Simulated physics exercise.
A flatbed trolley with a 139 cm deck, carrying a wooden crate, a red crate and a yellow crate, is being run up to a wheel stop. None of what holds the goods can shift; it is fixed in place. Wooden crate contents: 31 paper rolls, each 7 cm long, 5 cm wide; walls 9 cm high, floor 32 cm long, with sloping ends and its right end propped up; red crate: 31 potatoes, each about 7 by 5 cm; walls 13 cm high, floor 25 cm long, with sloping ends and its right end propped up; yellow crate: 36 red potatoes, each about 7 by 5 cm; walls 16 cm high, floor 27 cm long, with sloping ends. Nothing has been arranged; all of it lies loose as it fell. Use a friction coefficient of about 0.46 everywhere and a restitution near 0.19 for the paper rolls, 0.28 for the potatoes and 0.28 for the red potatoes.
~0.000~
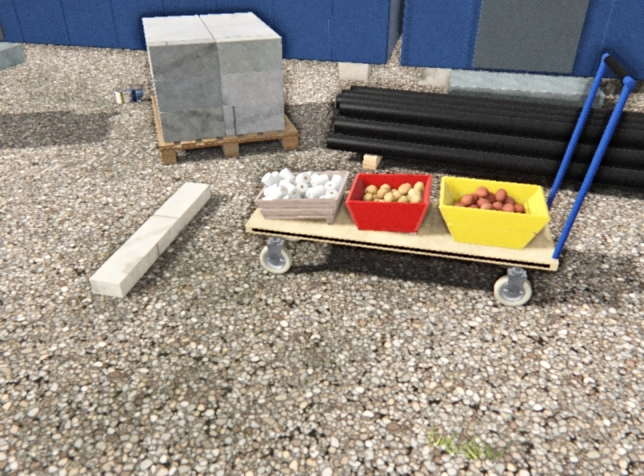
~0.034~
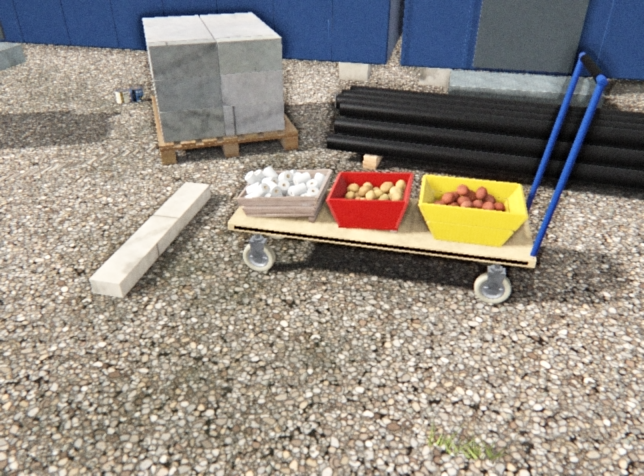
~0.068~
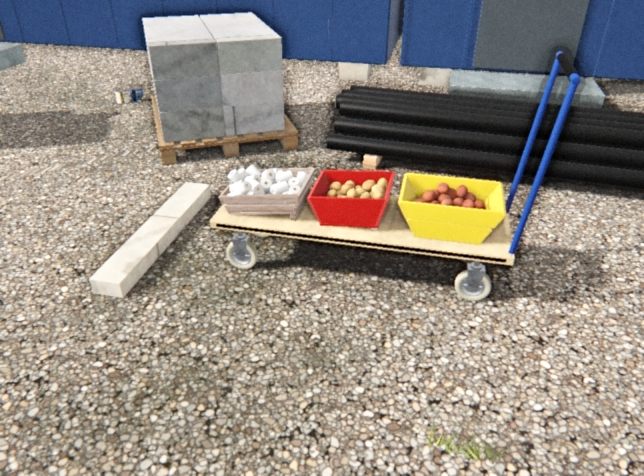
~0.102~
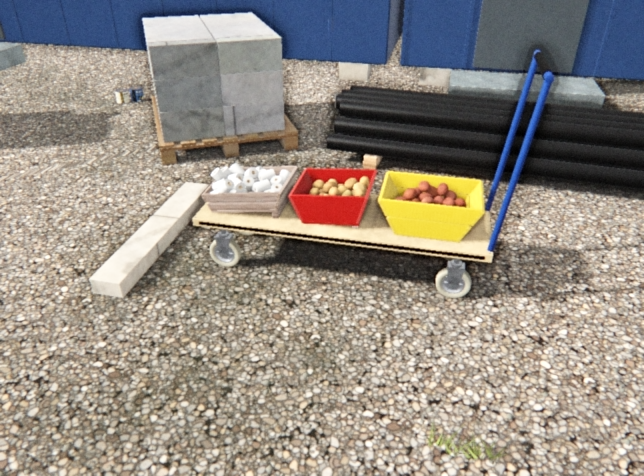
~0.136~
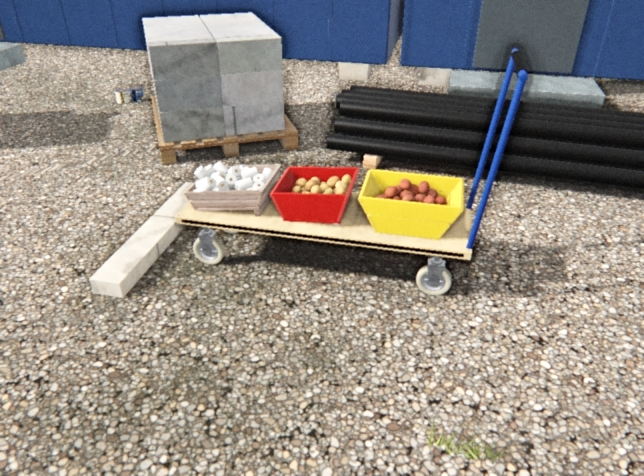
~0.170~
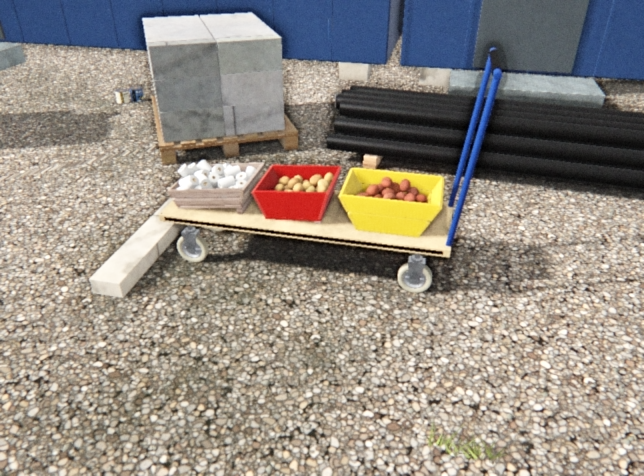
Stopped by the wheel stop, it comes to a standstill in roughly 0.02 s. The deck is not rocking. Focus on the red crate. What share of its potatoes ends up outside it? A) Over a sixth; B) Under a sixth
The answer is B.
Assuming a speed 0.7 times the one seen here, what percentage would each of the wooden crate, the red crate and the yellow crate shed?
In that case the wooden crate sheds 20 per cent, the red crate 0 per cent and the yellow crate 0 per cent.
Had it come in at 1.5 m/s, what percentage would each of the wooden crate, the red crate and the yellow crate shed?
Wooden crate 10 %, red crate 0 %, yellow crate 0 %.
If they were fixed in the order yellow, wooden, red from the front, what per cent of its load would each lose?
With that order the wooden crate sheds 30 per cent of its load, the red crate 0 per cent, and the yellow crate 10 per cent.
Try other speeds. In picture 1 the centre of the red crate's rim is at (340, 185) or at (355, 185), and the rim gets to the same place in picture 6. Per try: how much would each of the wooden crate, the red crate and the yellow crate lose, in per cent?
Per cent lost, first try then second - wooden crate: 10, 20; red crate: 0, 0; yellow crate: 0, 0.
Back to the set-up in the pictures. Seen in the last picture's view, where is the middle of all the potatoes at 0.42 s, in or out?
Close to (263, 186).
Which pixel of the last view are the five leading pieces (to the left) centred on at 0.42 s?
The leading five average out near (143, 166).
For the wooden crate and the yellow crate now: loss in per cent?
For the wooden crate it's 30 %, and for the yellow crate it's 10 %.
After 0.20 s, the wheels strike.
After 0.30 s, the wooden crate is down by 1 of 31, the red crate has all 31 and the yellow crate has all 36.
After 0.42 s, the wooden crate is down by 7 of 31, the red crate has all 31 and the yellow crate is down by 1 of 36.
After 0.65 s, the wooden crate is down by 10 of 31, the red crate is down by 1 of 31 and the yellow crate is down by 4 of 36.
When it is over (at 1.16 s), the wooden crate is down by 10 of 31, the red crate is down by 1 of 31 and the yellow crate is down by 4 of 36. Asked share, 1 of 31, 3 per cent.
